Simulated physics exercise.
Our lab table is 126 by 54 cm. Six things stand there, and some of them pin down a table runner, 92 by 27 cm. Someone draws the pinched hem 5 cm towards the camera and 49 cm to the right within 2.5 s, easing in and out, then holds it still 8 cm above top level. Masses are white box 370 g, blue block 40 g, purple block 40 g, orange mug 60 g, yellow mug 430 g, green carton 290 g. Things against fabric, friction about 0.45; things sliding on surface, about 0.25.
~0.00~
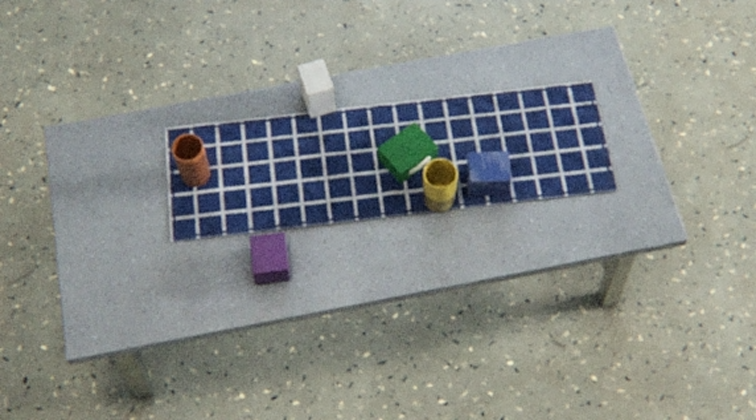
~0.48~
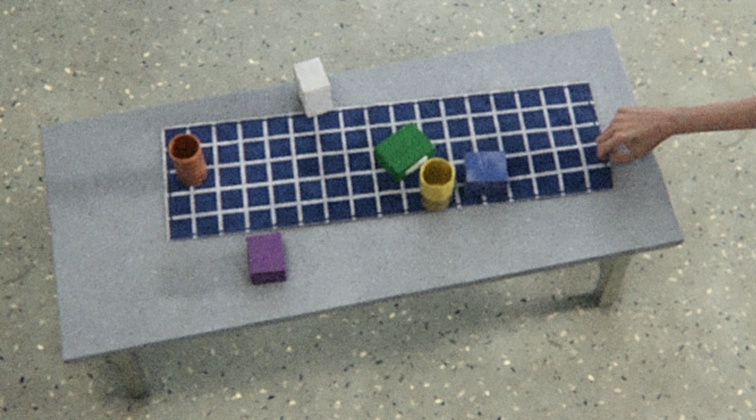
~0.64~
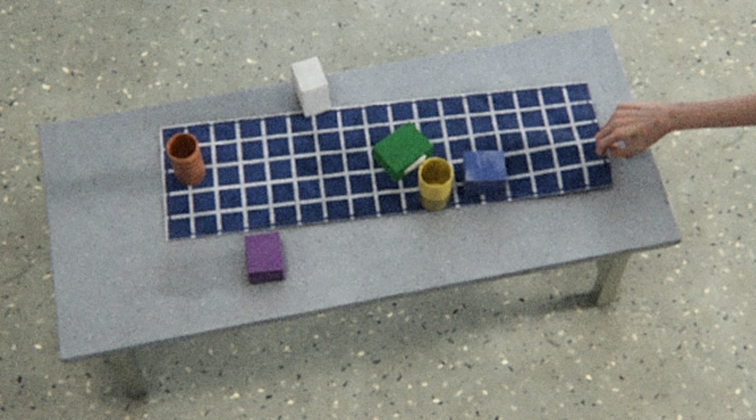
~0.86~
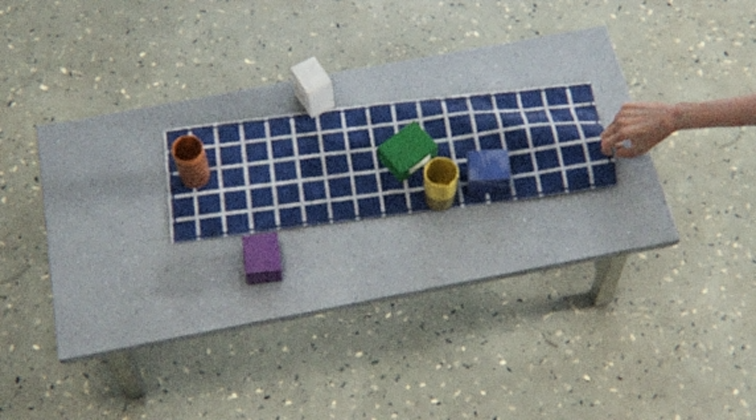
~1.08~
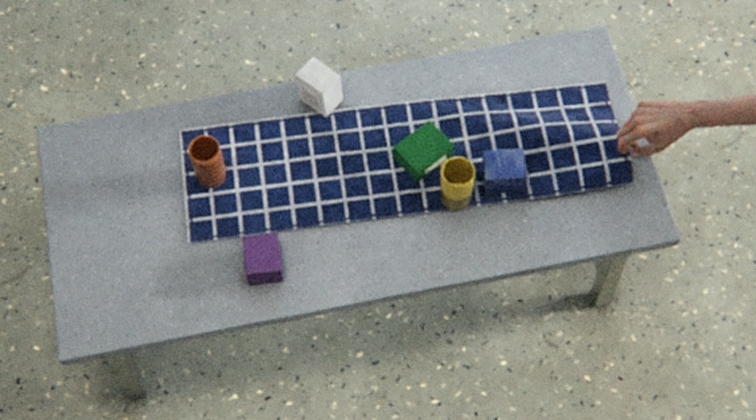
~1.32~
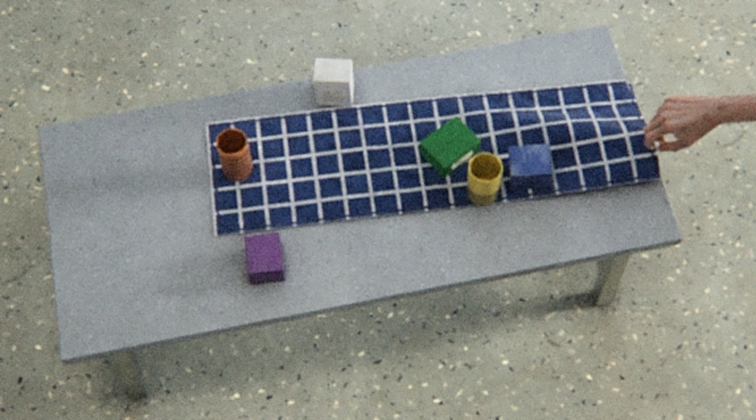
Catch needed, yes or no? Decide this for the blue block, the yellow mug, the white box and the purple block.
Catch needed: Blue block yes; yellow mug yes; white box no; purple block no.
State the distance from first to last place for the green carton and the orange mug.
Green carton off the top, orange mug 90 cm.
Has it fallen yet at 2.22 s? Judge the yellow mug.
The yellow mug? At that point it hasn't come down.
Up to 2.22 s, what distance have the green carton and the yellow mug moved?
About: Green carton 35 cm, yellow mug 35 cm.
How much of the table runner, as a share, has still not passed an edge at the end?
About 0 per cent.
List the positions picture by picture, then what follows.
In the first frame, blue block (489, 167); yellow mug (440, 173); white box (315, 77); purple block (268, 253); table runner corners (171, 242) (165, 129) (591, 81) (617, 191).
In the second frame, table runner corners (168, 242) (162, 128); grip (608, 158).
In the third frame, table runner corners (166, 241) (160, 128); grip (607, 154).
In the fourth frame, green carton (408, 146); blue block (489, 165); white box (311, 75); table runner corners (172, 244) (164, 130); grip (612, 154).
In the fifth frame, green carton (424, 146); blue block (505, 164); white box (318, 75); table runner corners (188, 244) (179, 130); grip (628, 152).
In the sixth frame, blue block (532, 160); yellow mug (486, 167); white box (333, 70); purple block (263, 253); table runner corners (215, 236) (206, 123) (629, 83); grip (655, 147).
At 1.8 s, 85 % of the table runner is still over the top; yellow mug 22 cm off its start, blue block 22 cm off its start, white box 6 cm off its start.
At 2.2 s, 70 % of the table runner is still over the top; yellow mug 36 cm off its start, blue block 36 cm off its start, white box 6 cm off its start.
At 2.7 s, 60 % of the table runner is still over the top; yellow mug 47 cm off its start at (668, 151), blue block 46 cm off its start at (708, 145), white box 6 cm off its start at (336, 70).
At 3.1 s, 25 % of the table runner is still over the top; yellow mug over the edge, blue block over the edge, white box 6 cm off its start.
At 4.7 s, 0 % of the table runner is still over the top; yellow mug over the edge, blue block over the edge, white box 5 cm off its start at (335, 70), purple block 0 cm off its start at (263, 253).
